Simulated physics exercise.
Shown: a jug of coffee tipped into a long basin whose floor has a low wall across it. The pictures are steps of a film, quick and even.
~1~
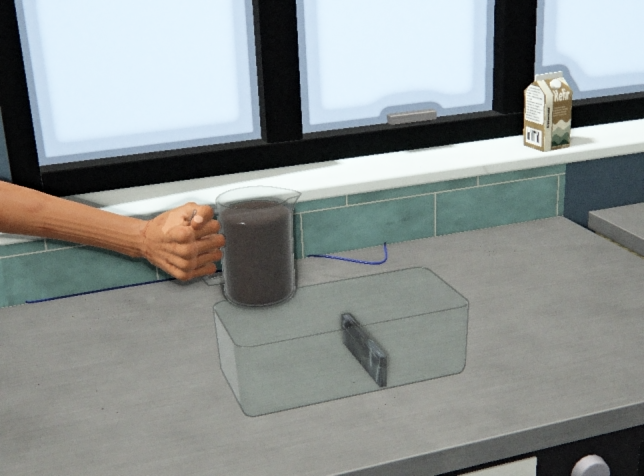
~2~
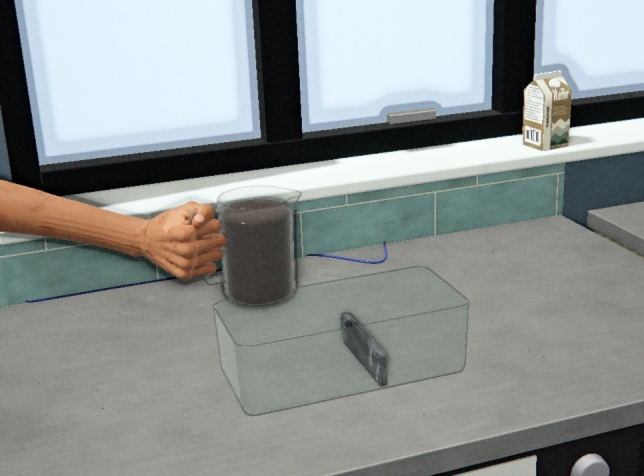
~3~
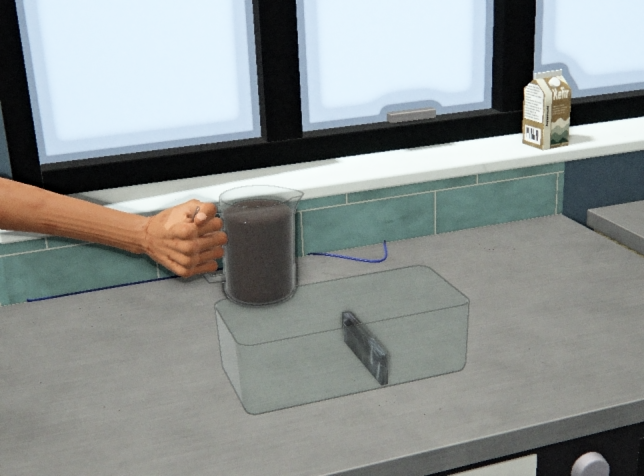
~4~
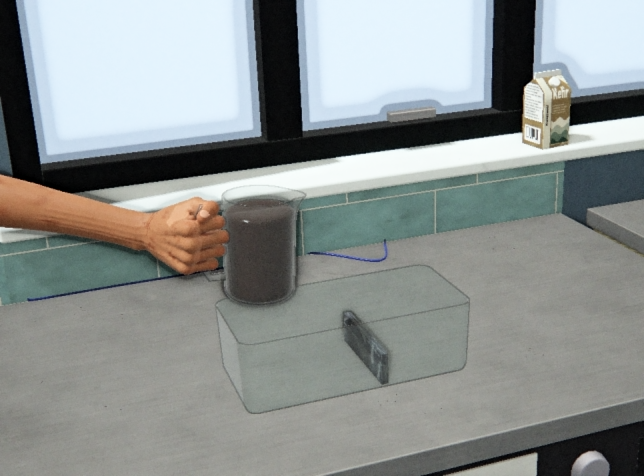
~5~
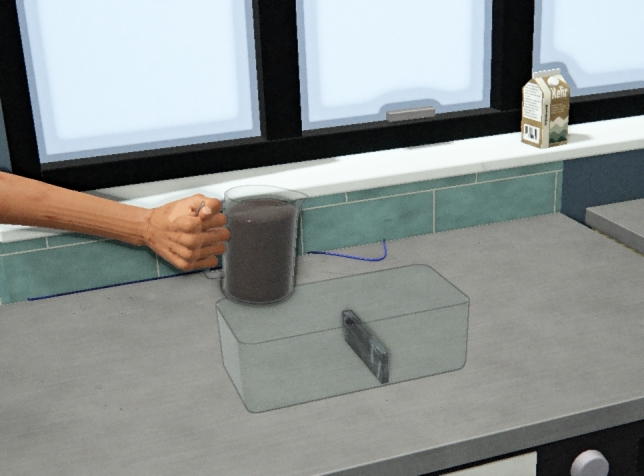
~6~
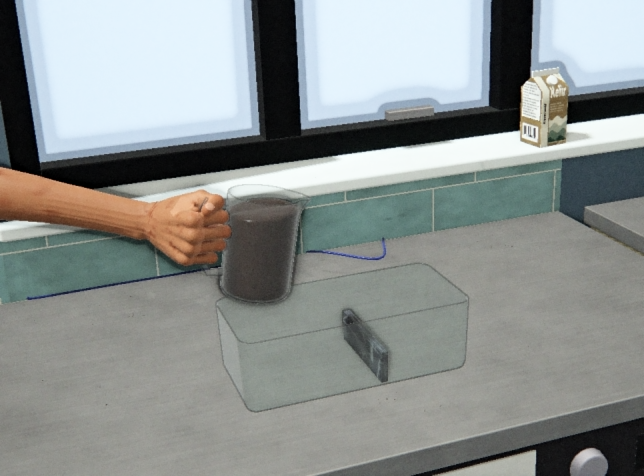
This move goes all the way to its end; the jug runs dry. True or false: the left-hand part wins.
True.
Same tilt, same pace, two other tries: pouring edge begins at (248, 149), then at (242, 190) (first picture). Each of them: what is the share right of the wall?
It works out to around 5 % and then around 0 %.
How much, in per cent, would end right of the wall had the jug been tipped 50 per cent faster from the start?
It comes to about 25 per cent.
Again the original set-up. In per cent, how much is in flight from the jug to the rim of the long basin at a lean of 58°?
Roughly 10 per cent.
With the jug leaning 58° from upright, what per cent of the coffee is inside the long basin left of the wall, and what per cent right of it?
The left part holds around 0 percent, the right part 0 percent.
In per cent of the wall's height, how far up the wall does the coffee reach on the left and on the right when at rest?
Left about 40, right about 30.
A moment on, the tilt is 58° and 89 per cent is still to pour, 1 is left of the wall and 1 right of it.
Next, the tilt is 92° and 47 per cent is still to pour, 15 is left of the wall and 24 right of it.
Then the tilt is 101° and 8 per cent is still to pour, 55 is left of the wall and 33 right of it.
Later the tilt is 101° and 1 per cent is still to pour, 65 is left of the wall and 34 right of it.
At rest 65 per cent lies left of the wall, 34 right of it and 1 outside.
